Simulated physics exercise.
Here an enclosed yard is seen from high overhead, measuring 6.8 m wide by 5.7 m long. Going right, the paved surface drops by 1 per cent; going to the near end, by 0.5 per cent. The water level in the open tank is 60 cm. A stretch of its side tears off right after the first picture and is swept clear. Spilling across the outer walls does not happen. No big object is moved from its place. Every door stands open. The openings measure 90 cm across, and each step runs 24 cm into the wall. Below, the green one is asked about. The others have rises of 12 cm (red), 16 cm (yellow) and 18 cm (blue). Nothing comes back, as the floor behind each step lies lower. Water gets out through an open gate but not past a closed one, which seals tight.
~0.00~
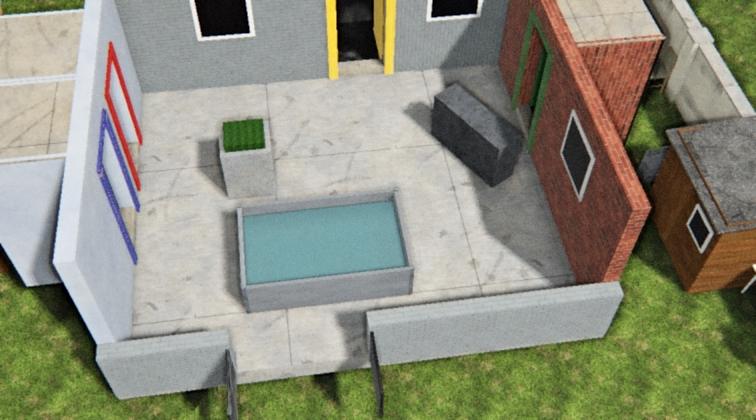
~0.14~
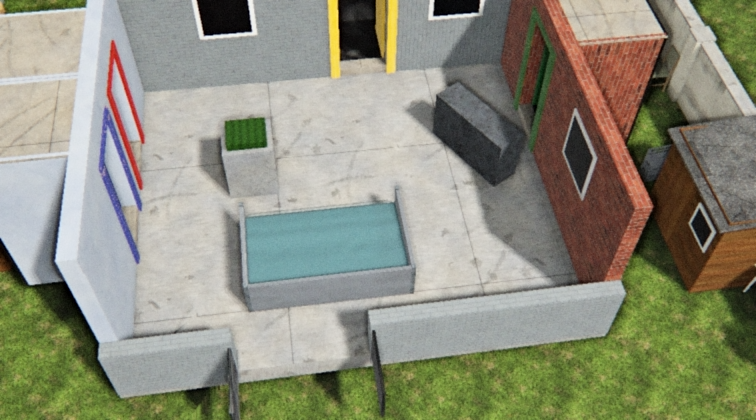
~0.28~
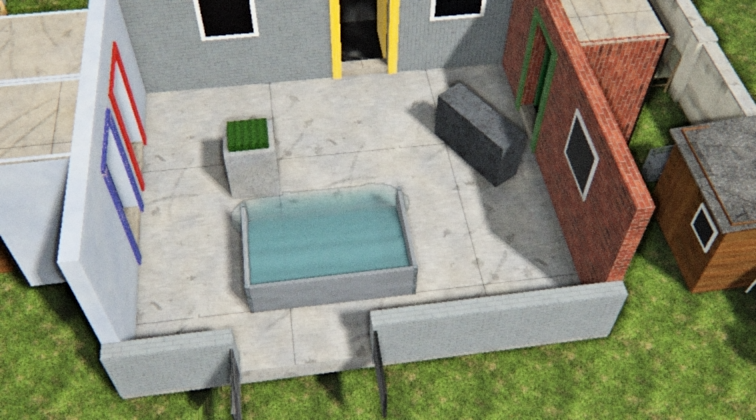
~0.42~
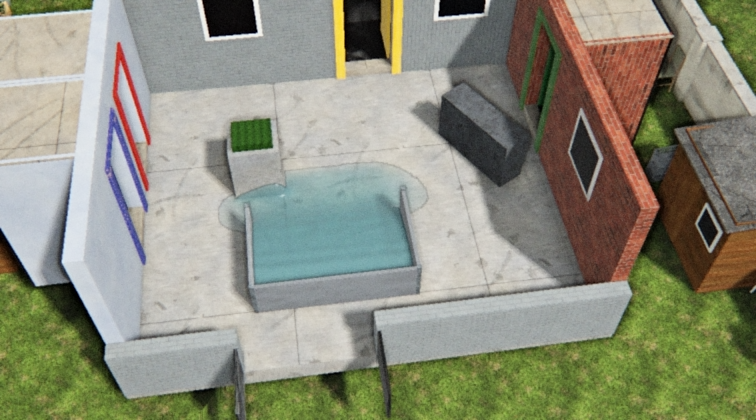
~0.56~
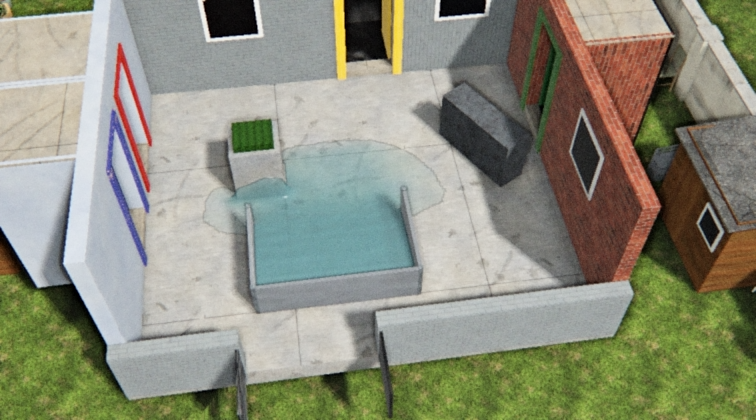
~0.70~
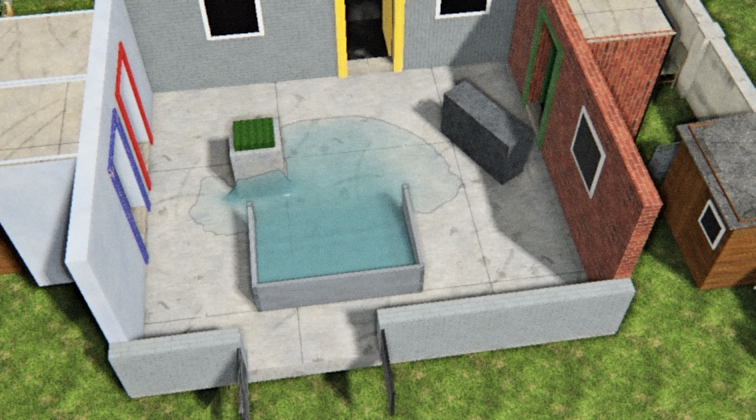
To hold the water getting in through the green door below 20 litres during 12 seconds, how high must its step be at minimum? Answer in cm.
9.5 cm.
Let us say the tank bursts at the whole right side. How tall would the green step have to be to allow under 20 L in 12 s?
At least roughly 5.0 centimetres tall.
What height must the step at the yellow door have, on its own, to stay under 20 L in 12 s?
Yellow would need about 22 cm on its own.
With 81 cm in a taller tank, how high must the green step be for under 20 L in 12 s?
I'd say close to 12.0 cm.
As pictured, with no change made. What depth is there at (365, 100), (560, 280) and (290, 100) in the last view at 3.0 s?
Going through the spots in order gives 11, 0 and 15 centimetres.
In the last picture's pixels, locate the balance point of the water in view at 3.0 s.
The water's centre is at about (331, 157).
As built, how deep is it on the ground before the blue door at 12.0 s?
Depth: Near 2.5 cm.
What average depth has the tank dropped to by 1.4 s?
It averages close to 24 centimetres.
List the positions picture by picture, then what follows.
Still water, 60 cm deep, in the open tank at (323, 239); the green door at (531, 89) is dry, in the first picture.
The gap is on the far side, the front 0.3 m out at a hidden place; the back of the open tank holds 60 cm, in the second picture.
The gap is on the far side, the front 0.7 m out at (256, 200); the back of the open tank holds 60 cm, in the third picture.
The front is at (355, 166), 1.2 m from the gap on the far side; 2.8 m2 of floor is wet, 53 cm left at the back, in the fourth picture.
The gap is on the far side, the front 1.8 m out at (298, 149); the back of the open tank holds 51 cm, in the fifth picture.
Water pours out on the far side and has run 2.3 m, to (300, 125); about 7 cm deep outside, 47 cm at the back; the green door at (541, 85), 4.2 m from the gap, is still 2.0 m from the nearest water, in the sixth picture.
After 1.4 s water covers 40 % of the floor, deepest (36 cm) near (327, 81); it has not reached the green door.
After 3.0 s water covers 60 % of the floor, deepest (34 cm) near (503, 65); it has not reached the green door.
After 12.0 s water covers 95 % of the floor, deepest (12 cm) near (552, 201); 9 cm at the green door, 0 litres in over its 16 cm step.
At the green door as built, the water arrived by 3.1 s and peaked near 14 cm at 6.6 s.
With a step of 8.5 cm, 32 litres would have come in within the 12 s; with 12 cm, 4 litres. So under 20 litres takes about 9.5 cm.
